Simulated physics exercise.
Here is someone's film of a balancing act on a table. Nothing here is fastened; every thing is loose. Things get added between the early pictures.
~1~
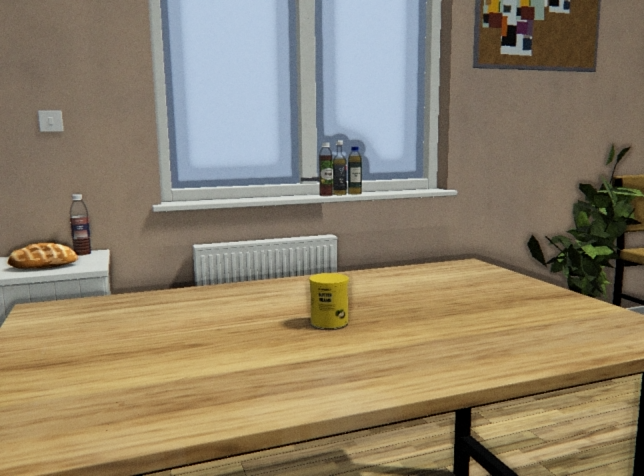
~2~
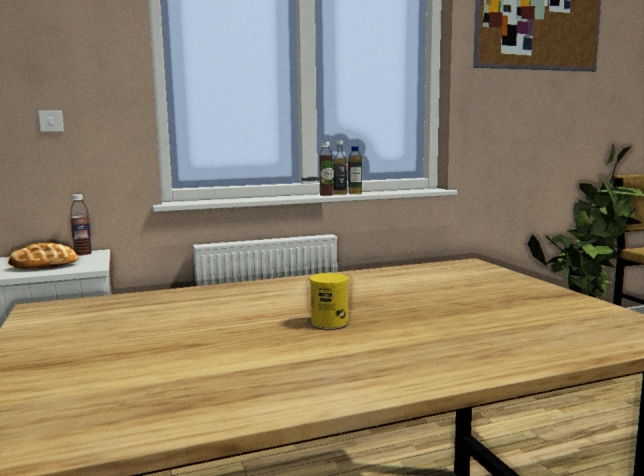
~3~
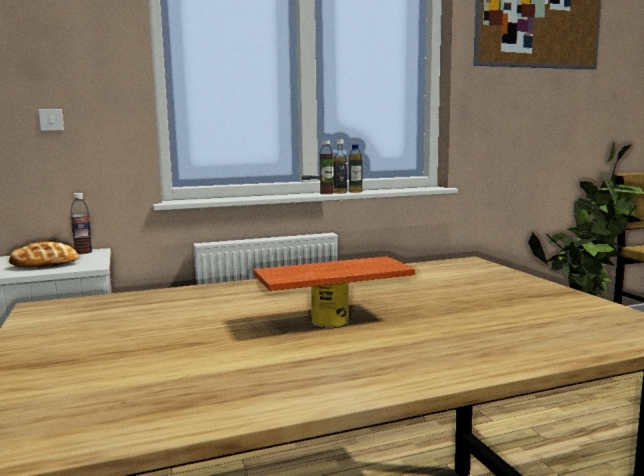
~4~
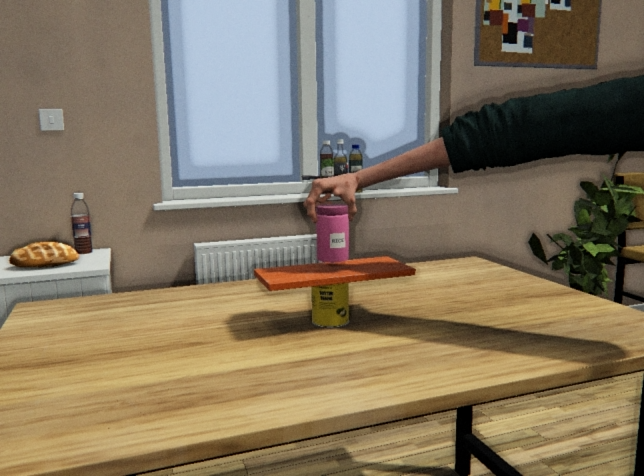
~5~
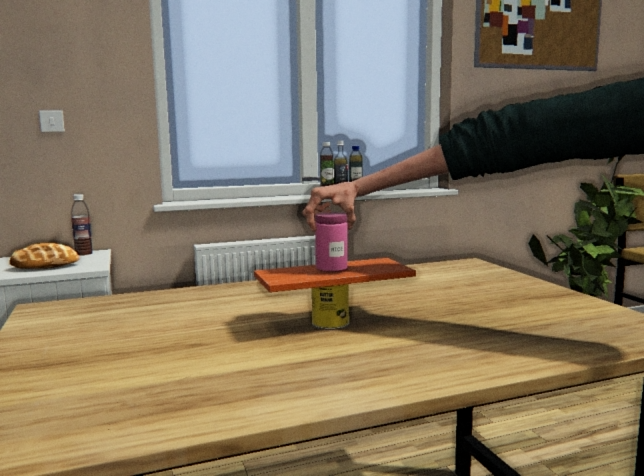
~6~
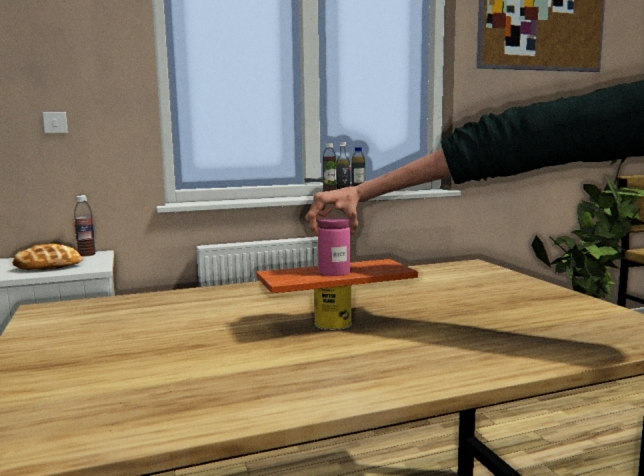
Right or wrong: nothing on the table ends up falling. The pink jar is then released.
Right.
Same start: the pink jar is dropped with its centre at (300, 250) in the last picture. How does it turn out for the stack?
The stack then stays standing.
Then, 0.50 s on from there, no change.
Then, 1.10 s on from there, pink jar resting near (334, 246).
In the end, all 3 unmoved. At the end, from the last picture's camera, pink jar near (334, 246). The stack stays up.
